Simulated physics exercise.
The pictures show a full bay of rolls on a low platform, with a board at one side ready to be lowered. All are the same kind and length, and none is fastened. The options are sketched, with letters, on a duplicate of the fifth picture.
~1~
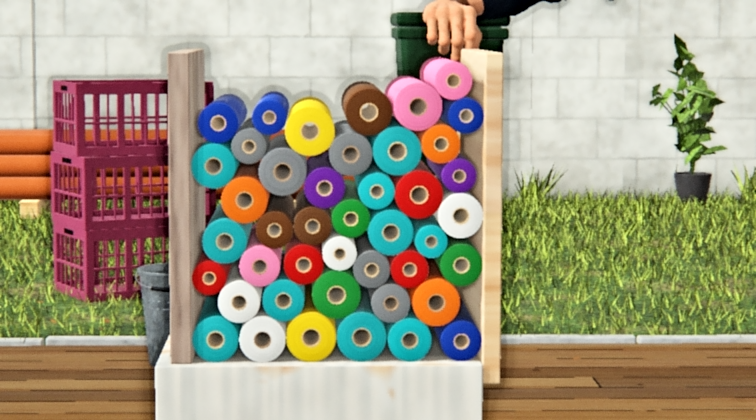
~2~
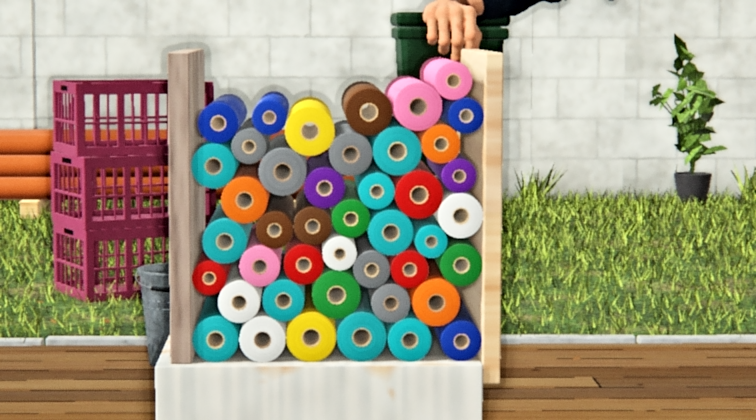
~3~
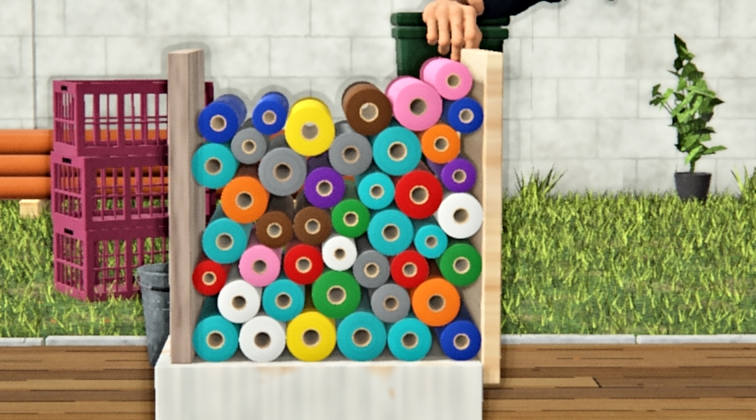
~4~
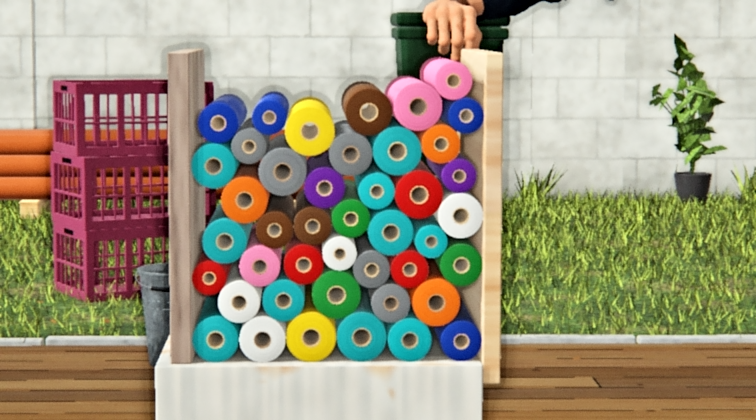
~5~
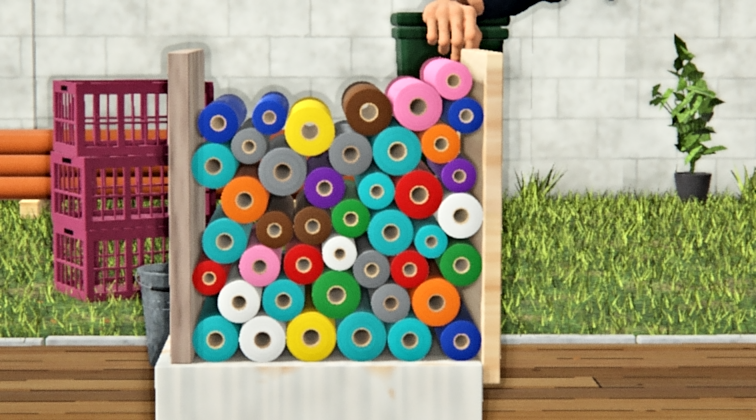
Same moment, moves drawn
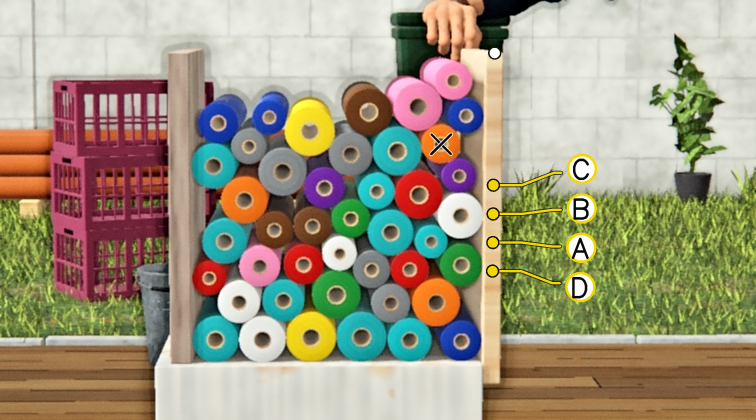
A hand rests on the right board beside stacked colourful rolls, and nothing visibly moves.
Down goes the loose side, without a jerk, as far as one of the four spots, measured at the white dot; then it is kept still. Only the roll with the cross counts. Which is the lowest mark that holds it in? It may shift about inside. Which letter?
It can be let down to C.
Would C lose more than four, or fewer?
At C, fewer than four.
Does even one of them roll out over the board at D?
At D: Yes.
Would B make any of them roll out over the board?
Yes, at B.
On the marked copy, A at (493, 242); B at (493, 214); C at (493, 185); D at (493, 271); the cross at (441, 144); the white dot at (495, 53).
Following C. Soon after the start, top of the board (485, 113).
Later, top of the board (484, 182).
In the end, top of the board (484, 185), two out over the board, the crossed one still inside.
As for the rest, A lets the crossed one out; B lets the crossed one out; D lets the crossed one out.
